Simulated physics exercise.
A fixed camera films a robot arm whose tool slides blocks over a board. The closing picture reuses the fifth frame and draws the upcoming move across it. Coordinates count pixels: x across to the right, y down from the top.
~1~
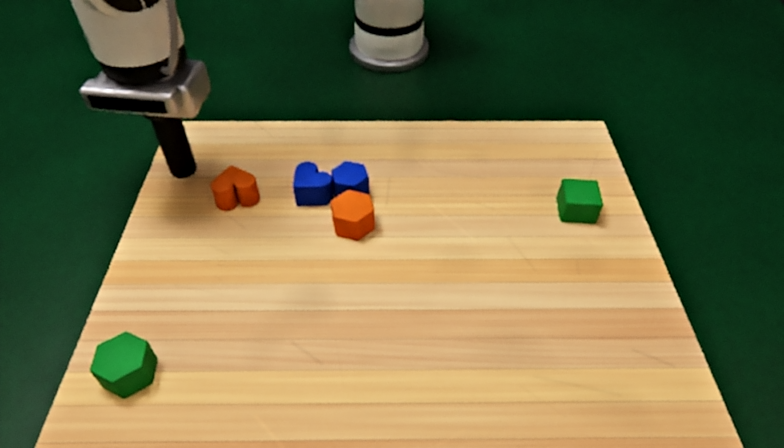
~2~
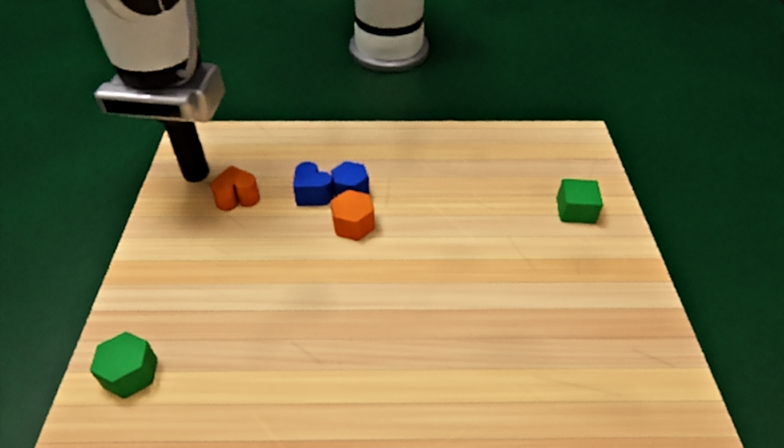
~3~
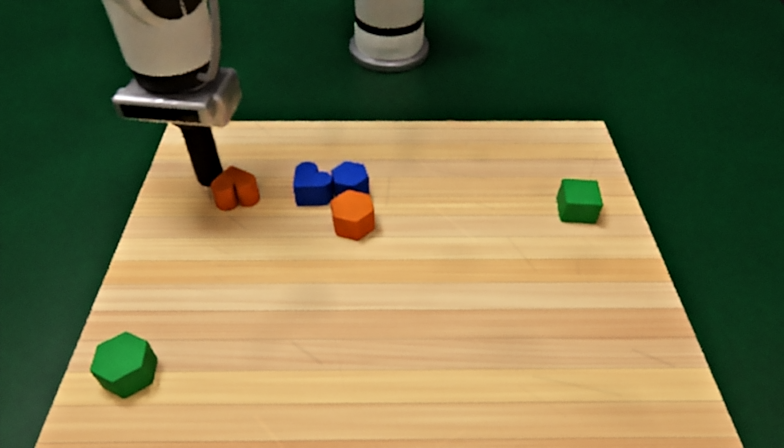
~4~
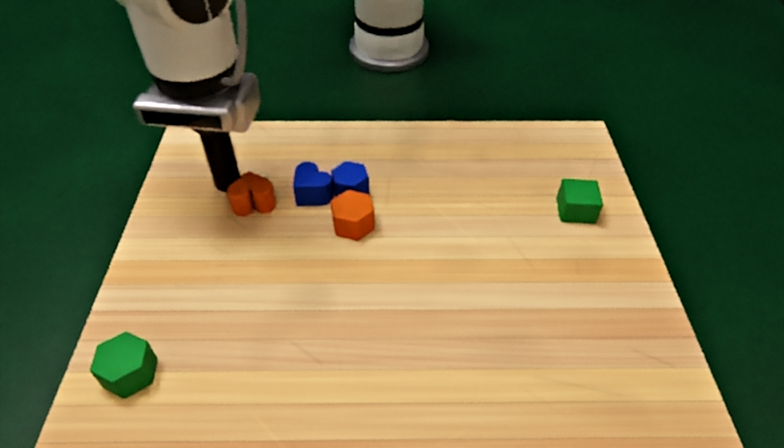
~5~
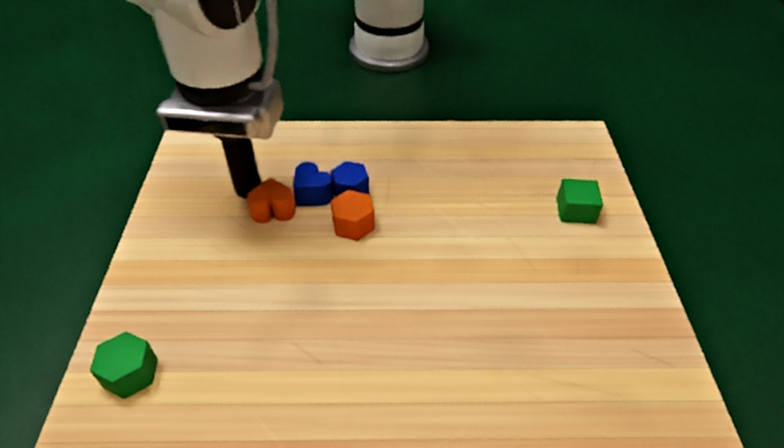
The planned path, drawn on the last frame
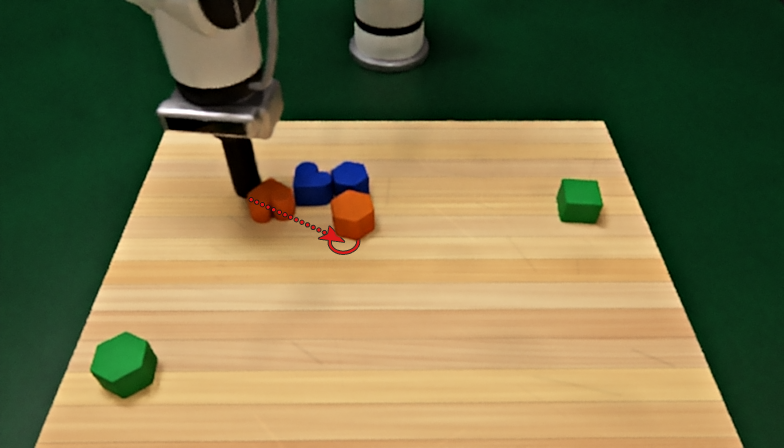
A robot arm with a black rod moved right across a wooden board scattered with colored blocks, met the orange heart, and pushed it a short way right toward the blue heart.
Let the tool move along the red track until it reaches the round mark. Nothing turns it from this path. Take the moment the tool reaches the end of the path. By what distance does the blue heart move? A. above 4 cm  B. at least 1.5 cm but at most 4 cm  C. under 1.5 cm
The one that fits is C, under 1.5 cm.
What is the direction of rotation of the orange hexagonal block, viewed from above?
Looking down: Anticlockwise.
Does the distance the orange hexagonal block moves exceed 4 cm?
Short answer: No.
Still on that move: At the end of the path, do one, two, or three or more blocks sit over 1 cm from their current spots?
The answer will be two.
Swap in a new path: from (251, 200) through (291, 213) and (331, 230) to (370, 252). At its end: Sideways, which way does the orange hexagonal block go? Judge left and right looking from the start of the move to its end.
It goes left.
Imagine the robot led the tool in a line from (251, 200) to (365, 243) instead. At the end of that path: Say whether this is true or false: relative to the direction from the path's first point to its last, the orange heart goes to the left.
That is false.
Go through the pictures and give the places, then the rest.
Tool's lower end at (184, 171); orange heart at (233, 179); blue heart at (310, 175); orange hexagonal block at (352, 205), in the first picture.
Tool at (197, 175); blocks still, in the second picture.
Tool at (212, 179); blocks still, in the third picture.
Tool at (229, 184); orange heart at (250, 185), in the fourth picture.
Tool at (249, 190); orange heart at (270, 191); blue heart at (310, 175); orange hexagonal block at (352, 205), in the fifth picture.
Drawn move, from (251, 200) to (344, 242).
The first path, step by step. One third of the way, tool at (280, 204); orange heart at (303, 205).
Two thirds of the way, tool at (311, 218); orange heart at (334, 221); orange hexagonal block at (370, 206), turned 35° anticlockwise.
At the end, tool at (343, 233); orange heart at (365, 240); blue heart still; orange hexagonal block at (372, 206), turned 35° anticlockwise.
